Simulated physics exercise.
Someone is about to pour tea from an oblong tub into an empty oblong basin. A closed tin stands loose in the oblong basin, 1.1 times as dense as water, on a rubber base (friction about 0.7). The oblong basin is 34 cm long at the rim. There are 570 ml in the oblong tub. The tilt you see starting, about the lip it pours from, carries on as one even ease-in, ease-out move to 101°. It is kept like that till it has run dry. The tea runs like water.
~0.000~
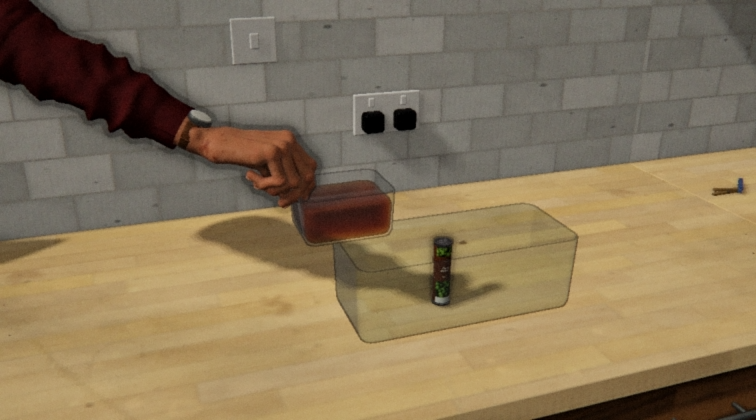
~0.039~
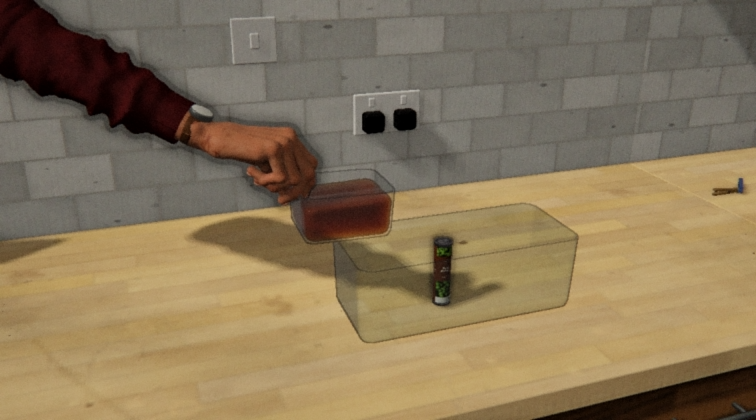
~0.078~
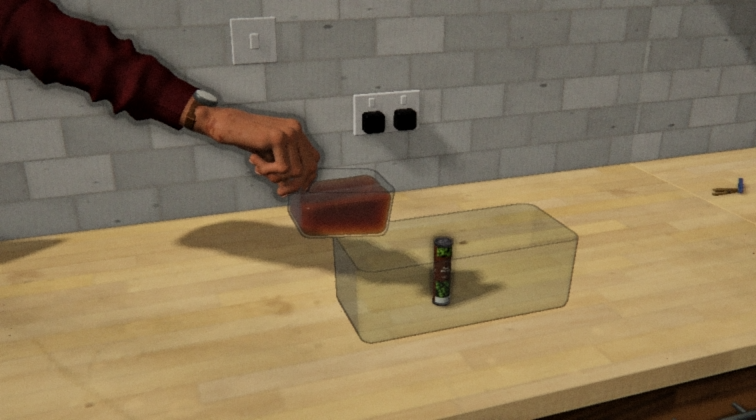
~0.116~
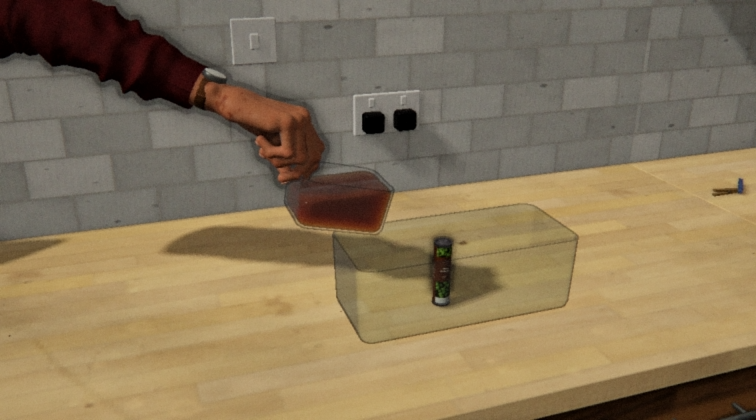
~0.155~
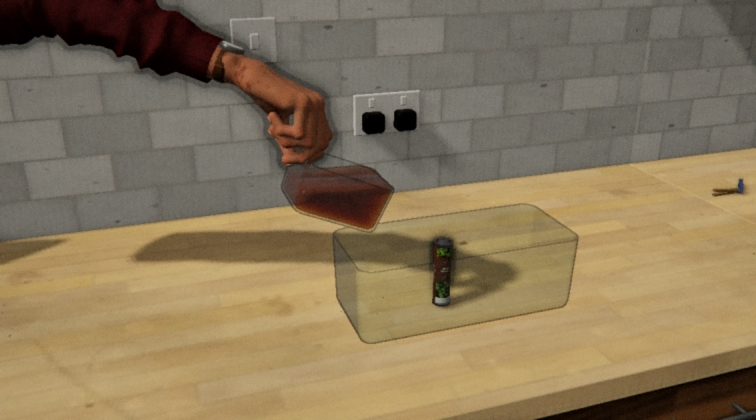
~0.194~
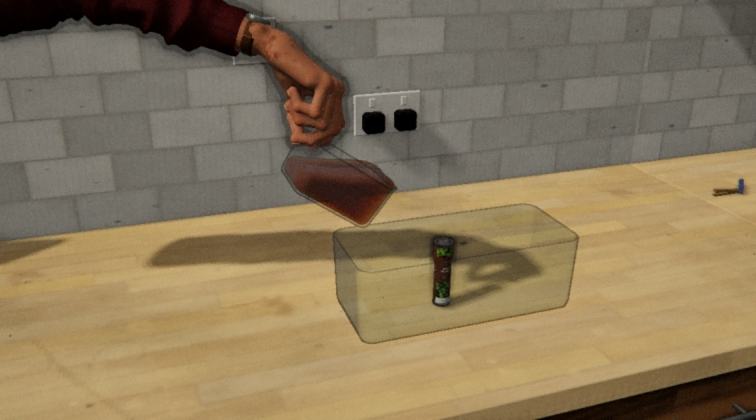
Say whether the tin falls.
It stays up.
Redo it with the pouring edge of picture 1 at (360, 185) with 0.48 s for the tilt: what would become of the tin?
Then it falls.
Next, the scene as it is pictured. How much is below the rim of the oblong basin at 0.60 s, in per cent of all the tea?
Some 86 per cent.
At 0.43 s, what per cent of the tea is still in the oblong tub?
Near 34 in a hundred.
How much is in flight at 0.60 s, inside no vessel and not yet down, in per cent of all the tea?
Near 10 in a hundred.
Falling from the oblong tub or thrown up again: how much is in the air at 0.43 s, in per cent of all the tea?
Near 54 in a hundred.
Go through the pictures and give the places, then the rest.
In the first picture, tilt 0°; pouring edge (385, 181); surface from (296, 199) to (382, 188); the oblong basin's rim runs from (344, 252) to (555, 220); the tin's top is at (443, 244).
In the second picture, tilt 2°; pouring edge (385, 181); surface from (296, 198) to (382, 187).
In the third picture, tilt 6°; pouring edge (385, 181); surface from (295, 195) to (381, 183).
In the fourth picture, tilt 14°; pouring edge (384, 181); surface from (293, 189) to (382, 179).
In the fifth picture, tilt 24°; pouring edge (384, 182); surface from (291, 179) to (383, 174); 1 per cent is over the edge.
In the sixth picture, tilt 36°; pouring edge (384, 182); surface from (291, 164) to (377, 172); 4 per cent is over the edge.
After 0.43 s the tilt is 98° and 35 per cent is still to pour; the tin stands where it began.
After 0.60 s the tilt is 101° and 5 per cent is still to pour; the tin stands where it began.
After 0.78 s the tilt is 101° and 0 per cent is still to pour; the tin stands where it began.
After 0.98 s the tilt is 101° and 0 per cent is still to pour; the tin stands where it began.
In the end the tin stands where it began.
